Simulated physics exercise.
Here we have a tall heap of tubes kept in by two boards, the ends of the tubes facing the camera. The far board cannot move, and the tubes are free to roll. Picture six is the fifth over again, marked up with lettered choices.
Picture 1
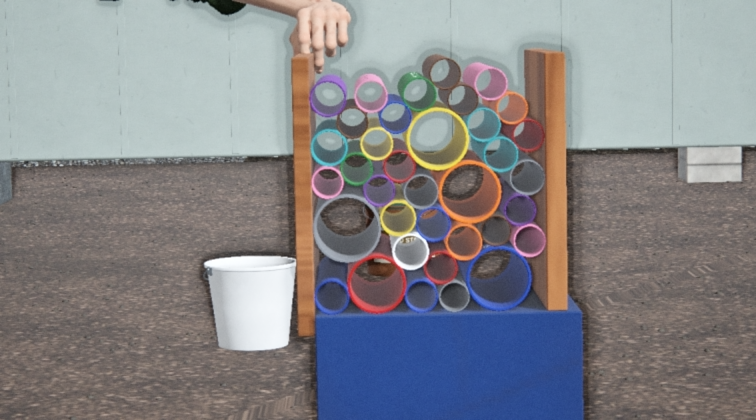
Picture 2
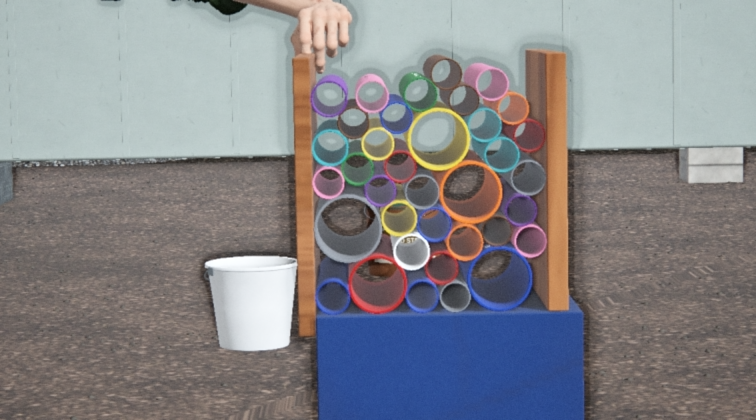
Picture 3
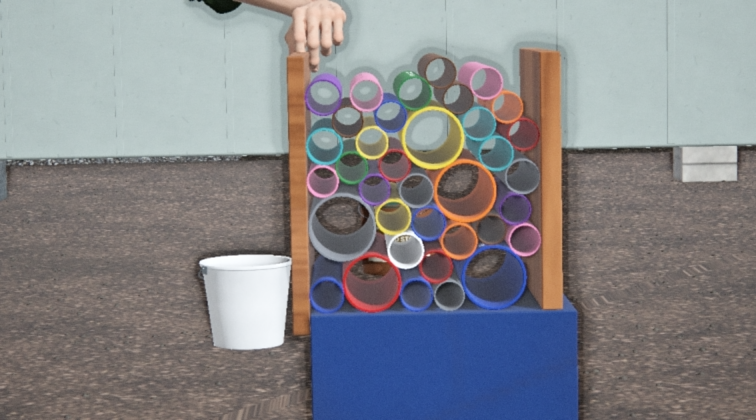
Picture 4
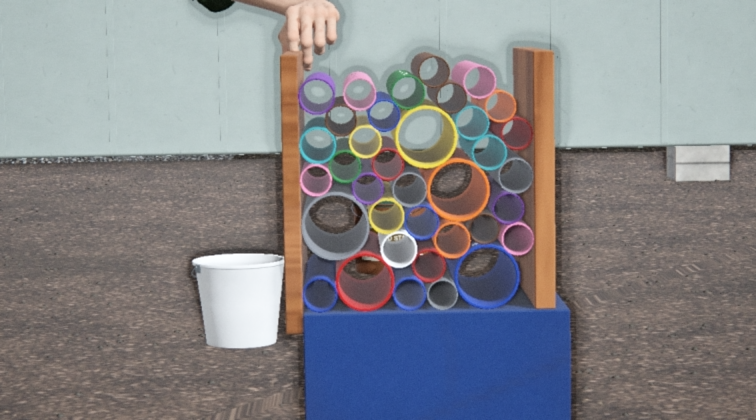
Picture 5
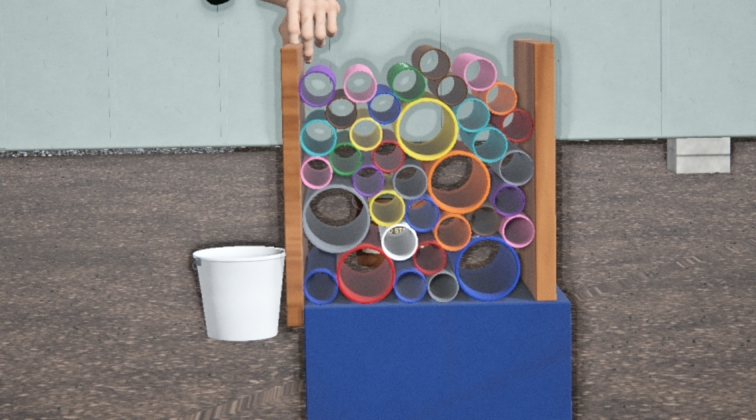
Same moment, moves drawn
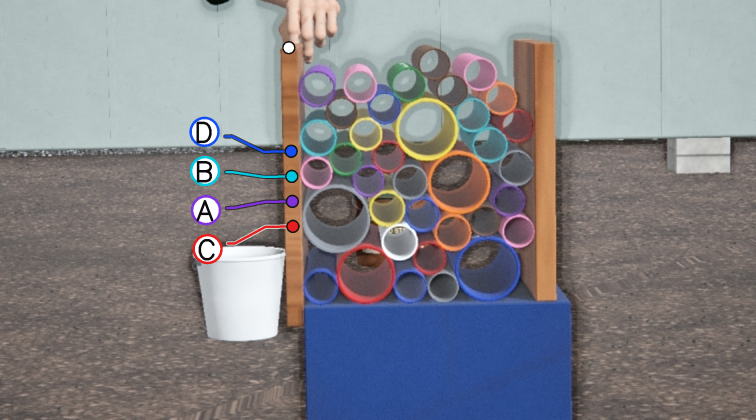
Colorful tubes stacked between two wooden boards on a blue block, staying still as a hand rests atop the left board.
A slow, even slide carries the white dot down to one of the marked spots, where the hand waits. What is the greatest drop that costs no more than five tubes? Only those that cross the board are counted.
Lower it to B and no more.
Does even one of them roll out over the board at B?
Yes.
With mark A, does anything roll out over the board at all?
Yes, at A.
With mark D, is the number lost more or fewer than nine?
Fewer than nine.
On the copy, A at (292, 201); B at (292, 176); C at (293, 226); D at (291, 152); the white dot at (289, 48).
On B. First, top of the board (299, 107).
Then, top of the board (301, 174).
Finally, top of the board (301, 176), four out over the board.
By contrast, A more than five out over the board; C more than five out over the board; D one out over the board.
